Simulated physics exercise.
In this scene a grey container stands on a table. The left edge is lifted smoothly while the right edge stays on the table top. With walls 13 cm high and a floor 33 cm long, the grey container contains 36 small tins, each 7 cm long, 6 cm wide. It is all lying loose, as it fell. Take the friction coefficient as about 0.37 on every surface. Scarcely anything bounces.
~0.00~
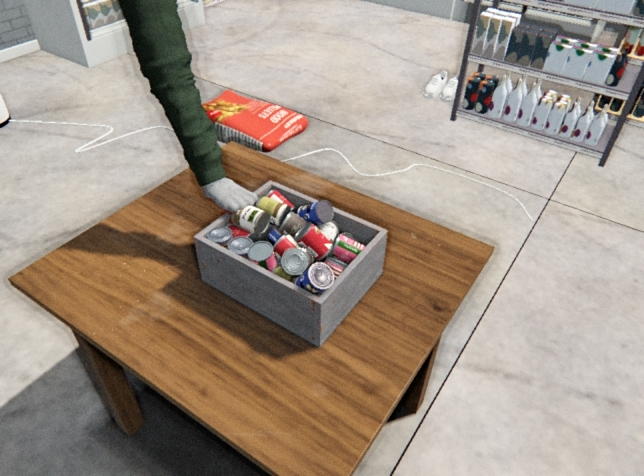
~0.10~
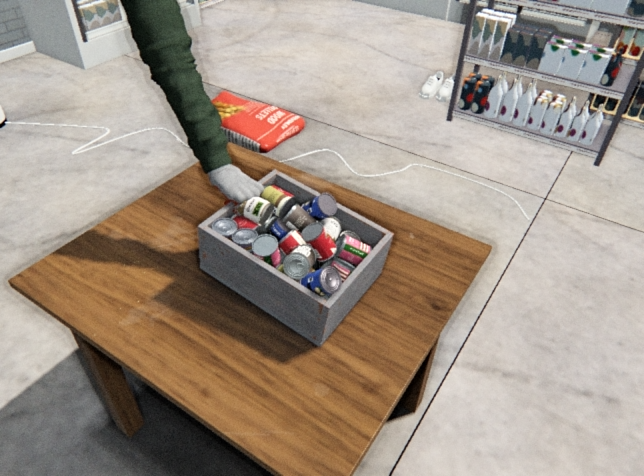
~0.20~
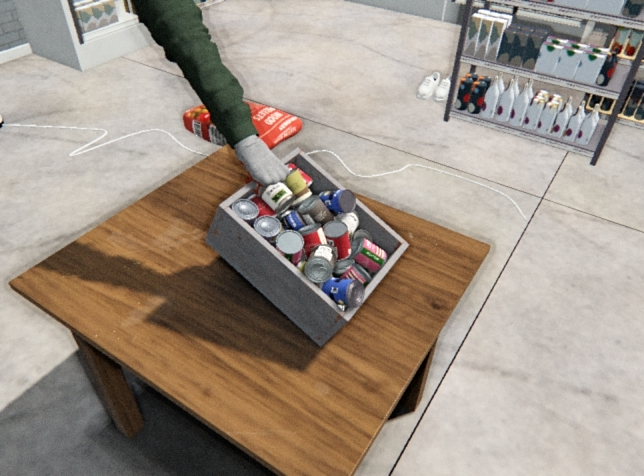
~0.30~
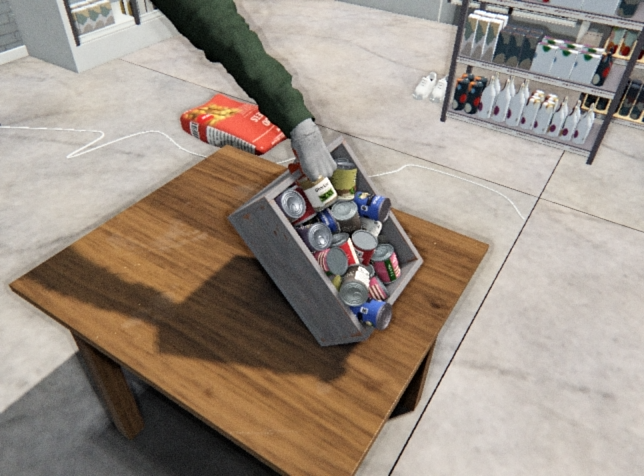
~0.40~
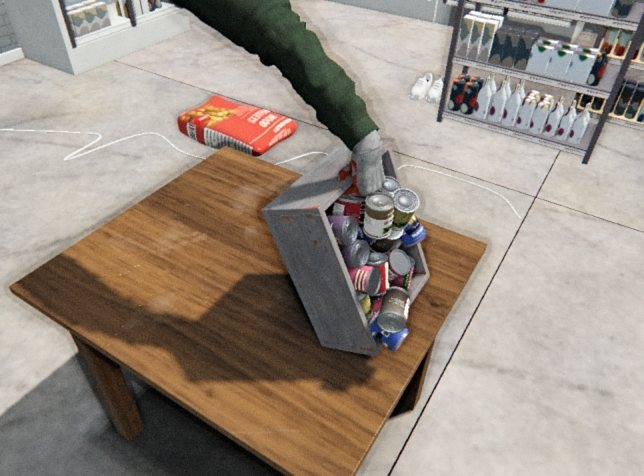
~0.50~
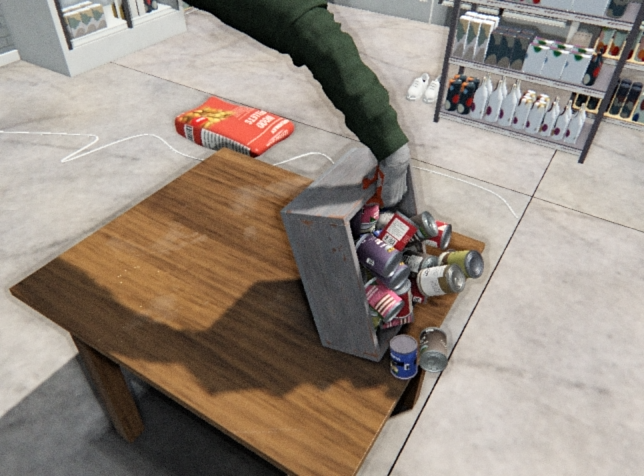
An arm in a green sleeve and grey glove tilted a grey container of loose tins further and further to the right on a wooden table, until several tins tumbled out over its lower side.
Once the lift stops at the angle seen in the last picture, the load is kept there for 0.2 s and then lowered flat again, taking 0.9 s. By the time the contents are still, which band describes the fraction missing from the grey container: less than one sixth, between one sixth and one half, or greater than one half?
Greater than one half is missing from the grey container.
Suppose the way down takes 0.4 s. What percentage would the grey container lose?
Grey container 50 per cent.
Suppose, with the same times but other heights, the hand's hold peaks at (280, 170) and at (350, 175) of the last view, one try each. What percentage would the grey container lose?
The grey container would lose 10 per cent in the first try and 40 per cent in the second.
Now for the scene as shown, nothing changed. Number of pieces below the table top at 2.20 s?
Number of pieces - roughly 25.
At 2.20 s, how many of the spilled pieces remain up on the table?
Near 1, give or take.
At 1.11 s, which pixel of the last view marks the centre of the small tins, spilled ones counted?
The middle is around (456, 417).
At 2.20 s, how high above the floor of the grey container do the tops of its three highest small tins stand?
I'd say some 13 cm high.
After 0.77 s, tilt 72°; 18 of 36 out of the grey container.
After 1.11 s, tilt 41°; 23 of 36 out of the grey container.
After 1.59 s, tilt 0°; 24 of 36 out of the grey container.
When it is over (at 2.20 s), 24 of 36 out of the grey container. Asked share, 24 of 36, 67 per cent.
